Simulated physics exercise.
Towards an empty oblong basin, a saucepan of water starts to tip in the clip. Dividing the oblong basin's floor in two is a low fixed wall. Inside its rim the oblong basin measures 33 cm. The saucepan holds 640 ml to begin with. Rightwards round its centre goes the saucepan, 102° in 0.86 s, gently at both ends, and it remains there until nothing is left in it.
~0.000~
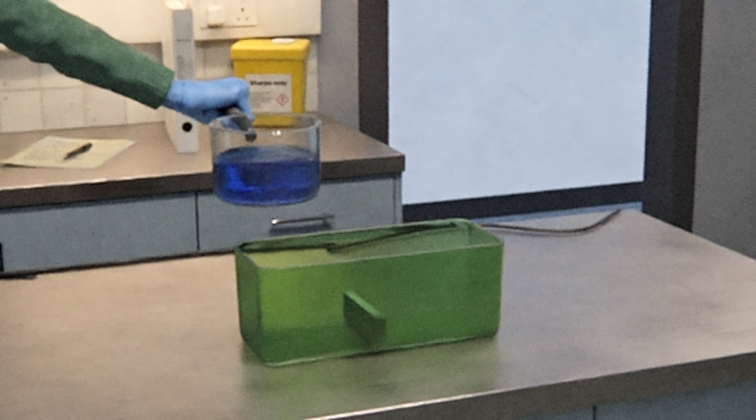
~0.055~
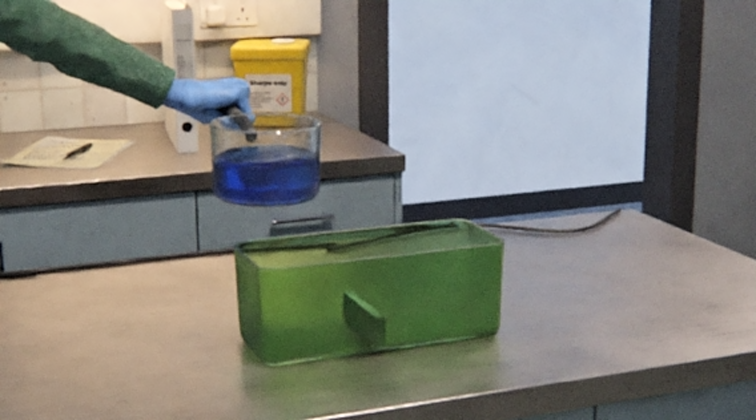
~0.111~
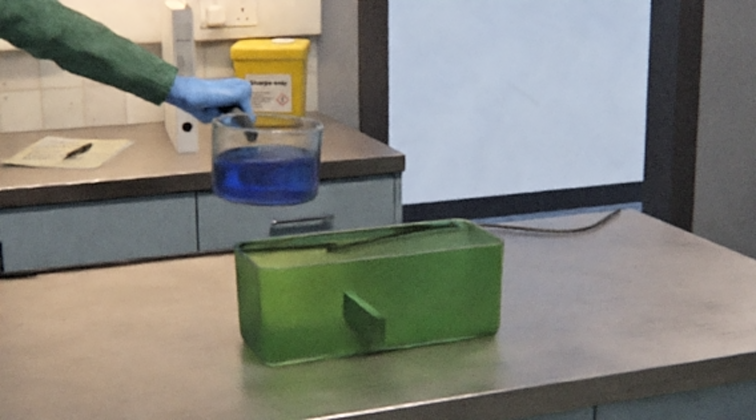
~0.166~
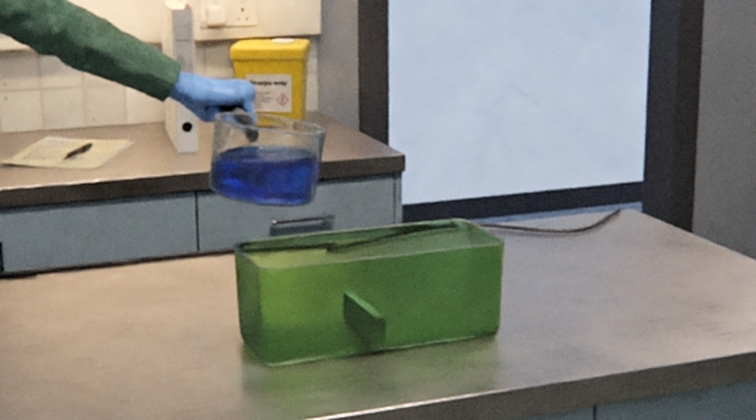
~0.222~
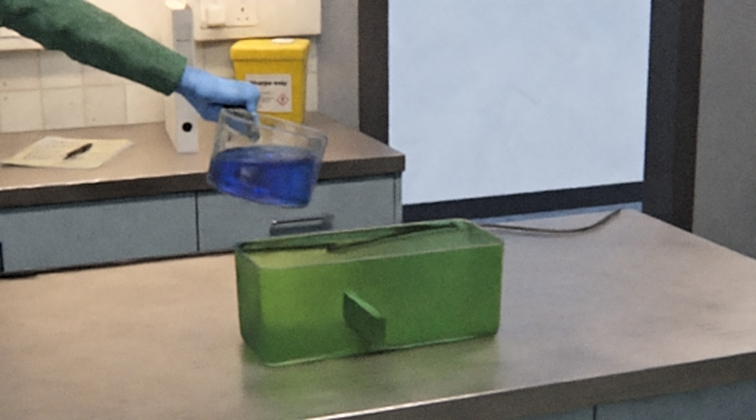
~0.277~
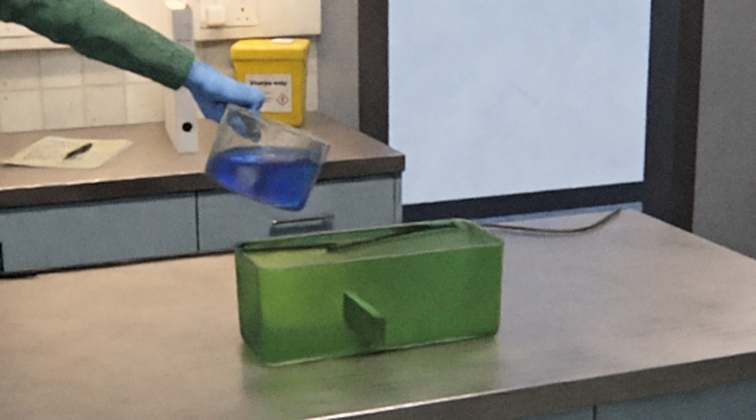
In a lab, a blue-gloved hand held a clear saucepan of blue liquid above a green oblong basin on a metal counter, then gently tilted it to the right.
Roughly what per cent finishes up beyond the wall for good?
Roughly 46 per cent.
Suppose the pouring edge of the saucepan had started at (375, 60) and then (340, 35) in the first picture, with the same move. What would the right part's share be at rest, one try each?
Some 90 and 90 per cent, in that order.
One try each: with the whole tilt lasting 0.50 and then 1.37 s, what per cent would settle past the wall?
30 per cent first, 55 per cent second.
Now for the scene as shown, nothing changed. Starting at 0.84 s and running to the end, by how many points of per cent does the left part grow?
Roughly 26 percent.
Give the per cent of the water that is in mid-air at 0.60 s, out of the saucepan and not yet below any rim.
It comes to about 28 percent.
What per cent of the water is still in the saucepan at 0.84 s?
18 %.
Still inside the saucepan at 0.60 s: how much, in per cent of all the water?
Around 64 percent.
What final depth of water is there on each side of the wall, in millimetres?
The left ends up at roughly 18 mm, with the right at roughly 14 mm.
By 0.60 s the tilt is 81° and 65 per cent is still to pour, 4 is left of the wall and 3 right of it.
By 0.84 s the tilt is 102° and 18 per cent is still to pour, 27 is left of the wall and 44 right of it.
By 1.09 s the tilt is 102° and 3 per cent is still to pour, 49 is left of the wall and 45 right of it.
By 1.36 s the tilt is 102° and 0 per cent is still to pour, 53 is left of the wall and 46 right of it.
At rest 54 per cent lies left of the wall, 46 right of it and 0 outside.
